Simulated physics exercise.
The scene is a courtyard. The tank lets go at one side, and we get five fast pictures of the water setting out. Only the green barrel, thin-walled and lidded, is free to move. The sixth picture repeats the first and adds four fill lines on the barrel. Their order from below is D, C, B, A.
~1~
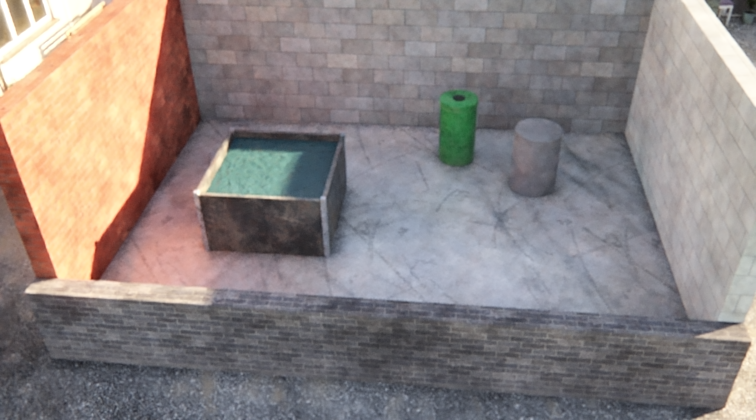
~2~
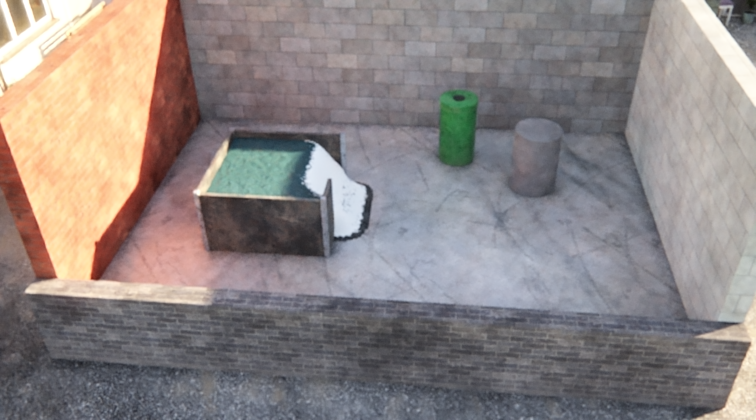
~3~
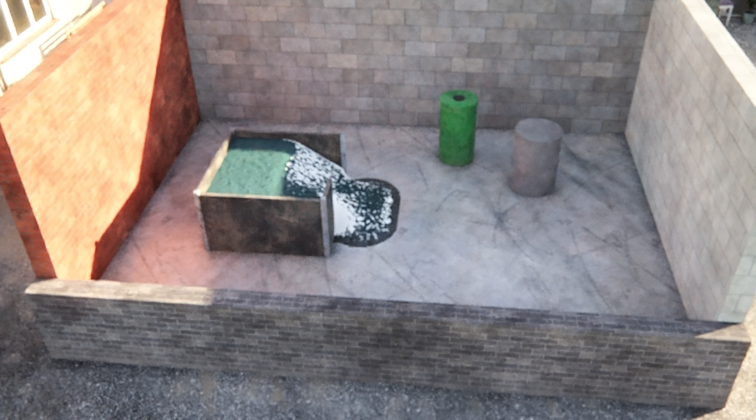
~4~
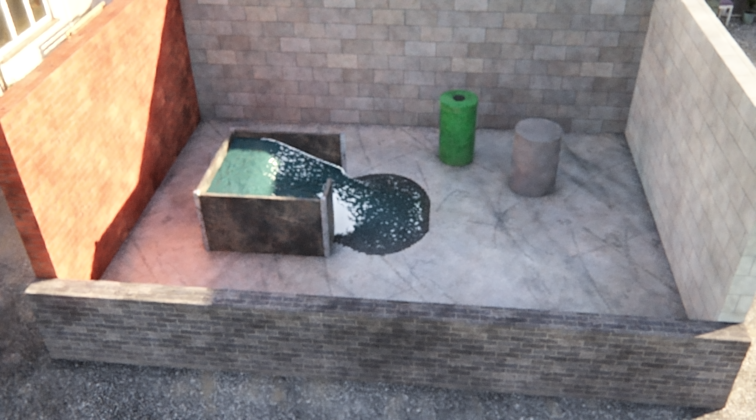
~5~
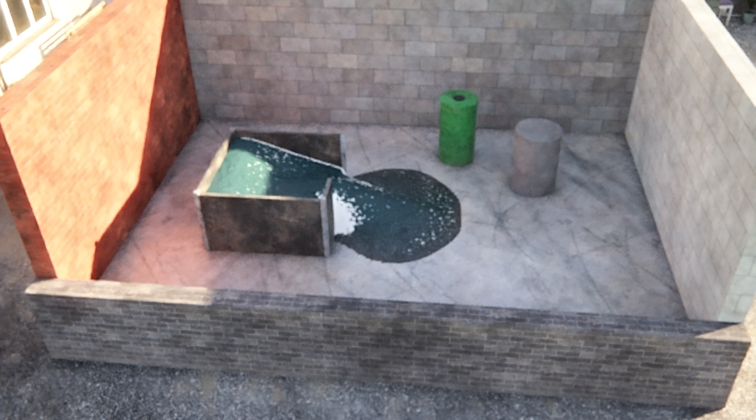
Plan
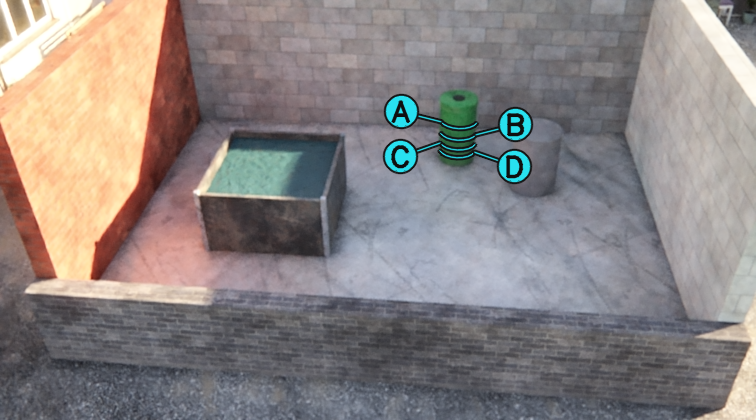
Water poured out of the right side of a full square tank in a walled courtyard, foaming white at first, then spread in a dark, rounded pool while the green barrel stood still.
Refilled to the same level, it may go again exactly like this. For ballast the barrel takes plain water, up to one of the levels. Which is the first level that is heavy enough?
Go for C.
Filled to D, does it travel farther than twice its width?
No.
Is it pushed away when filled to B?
No, not at all.
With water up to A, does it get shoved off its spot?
No.
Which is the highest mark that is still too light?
D it is.
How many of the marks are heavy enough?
Three of them.
In cyan, A at (458, 128); B at (457, 140); C at (457, 150); D at (456, 157); from the bottom up D, C, B, A.
With A, it does not move.
With B, it does not move.
With C, it does not move.
With D, it is pushed about its own width away.
